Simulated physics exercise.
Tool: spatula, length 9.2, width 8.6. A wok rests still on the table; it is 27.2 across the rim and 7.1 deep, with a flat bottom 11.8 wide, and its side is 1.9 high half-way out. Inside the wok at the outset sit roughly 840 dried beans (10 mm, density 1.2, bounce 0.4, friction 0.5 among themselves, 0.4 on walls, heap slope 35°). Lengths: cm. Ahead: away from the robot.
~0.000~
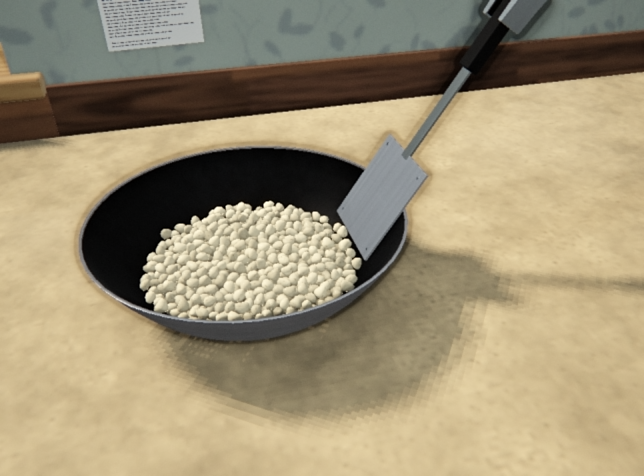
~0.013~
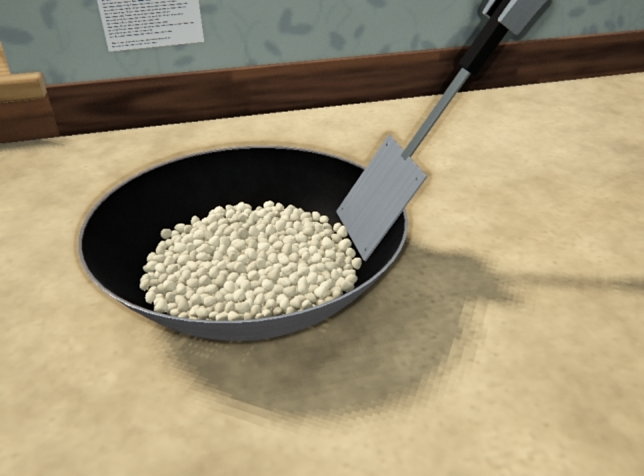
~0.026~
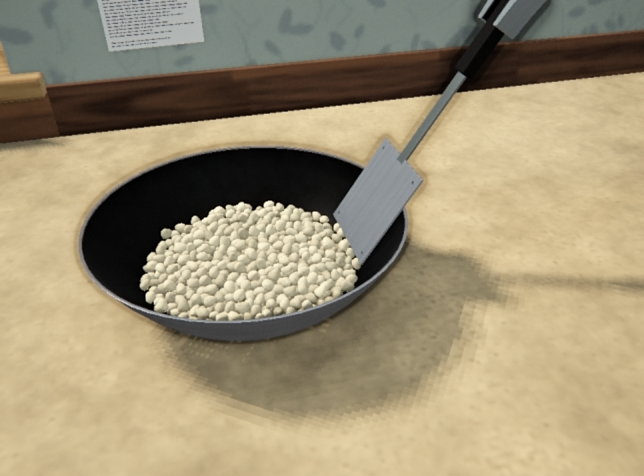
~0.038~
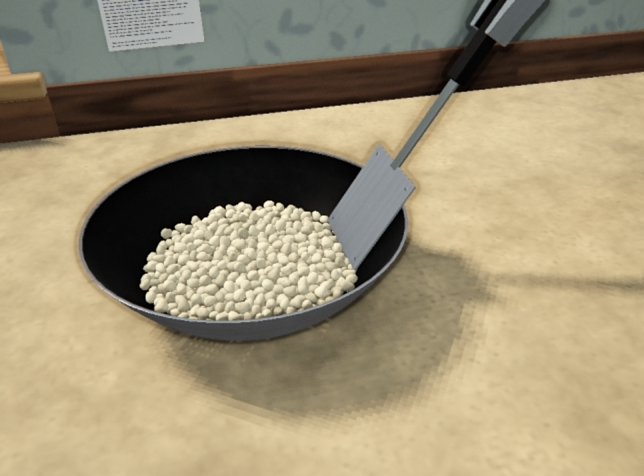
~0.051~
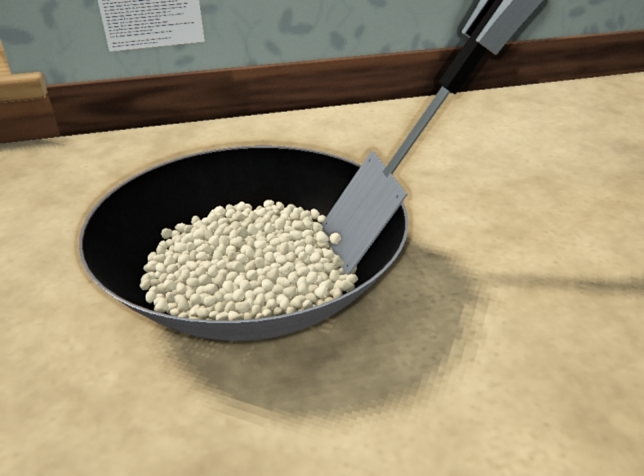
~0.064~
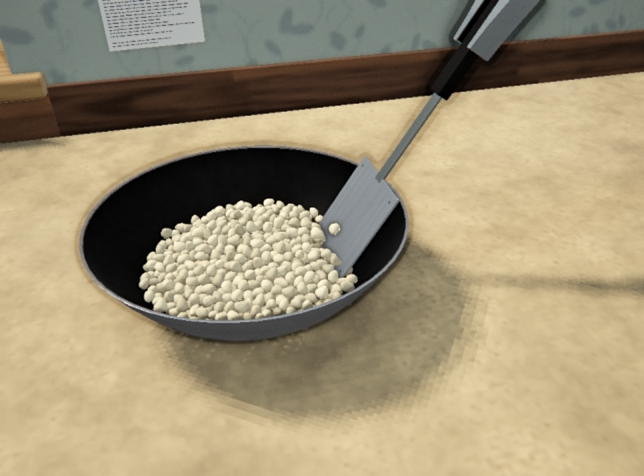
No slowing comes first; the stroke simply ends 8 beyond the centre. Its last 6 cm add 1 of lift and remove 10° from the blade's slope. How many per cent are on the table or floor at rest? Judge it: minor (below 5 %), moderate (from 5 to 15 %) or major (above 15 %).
My judgement: Moderate.
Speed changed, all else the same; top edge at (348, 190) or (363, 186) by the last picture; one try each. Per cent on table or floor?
Around 35 per cent, then around 20 per cent.
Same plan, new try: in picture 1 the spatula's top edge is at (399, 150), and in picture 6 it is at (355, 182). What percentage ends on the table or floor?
Roughly 25 %.
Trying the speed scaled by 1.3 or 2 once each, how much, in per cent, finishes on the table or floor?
Roughly 20 percent for the first try, 30 percent for the second.
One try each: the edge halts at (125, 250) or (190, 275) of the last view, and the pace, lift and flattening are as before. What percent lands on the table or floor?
Try 1: Approx. 40 %; try 2: Approx. 0 %.
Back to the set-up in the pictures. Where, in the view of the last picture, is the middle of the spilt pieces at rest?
Centre of the spill: Approx. (51, 301).
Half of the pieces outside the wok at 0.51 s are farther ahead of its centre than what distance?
About 18 cm.
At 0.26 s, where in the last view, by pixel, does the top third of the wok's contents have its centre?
Near (151, 249).
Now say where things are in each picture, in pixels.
In the first frame, spatula top edge at (408, 154), sloping 56°; upper third of the load around (253, 254), from x 145 to 355, top at y 205; 842 in the wok.
In the second frame, spatula top edge at (407, 154), sloping 56°; upper third of the load around (253, 254), from x 145 to 355, top at y 205.
In the third frame, spatula top edge at (404, 158), sloping 56°; upper third of the load around (253, 254), from x 145 to 355, top at y 205.
In the fourth frame, spatula top edge at (397, 164), sloping 56°; upper third of the load around (252, 253), from x 145 to 355, top at y 205.
In the fifth frame, spatula top edge at (389, 171), sloping 56°; upper third of the load around (254, 252), from x 145 to 350, top at y 205.
In the sixth frame, spatula top edge at (381, 177), sloping 56°; upper third of the load around (252, 252), from x 145 to 350, top at y 205; 842 in the wok.
After 0.16 s, sloping 56°, highest piece 9 above the table; 842 in the wok.
After 0.26 s, sloping 53°, highest piece 8 above the table; 842 in the wok.
After 0.51 s, sloping 46°, highest piece 8 above the table; 754 in the wok, 75 on the table or floor, 13 on the blade or in flight.
After 1.56 s, sloping 46°, highest piece 8 above the table; 753 in the wok, 89 on the table or floor.
At rest, 753 in the wok, 89 on the table or floor. That is 11 % on the table or floor.
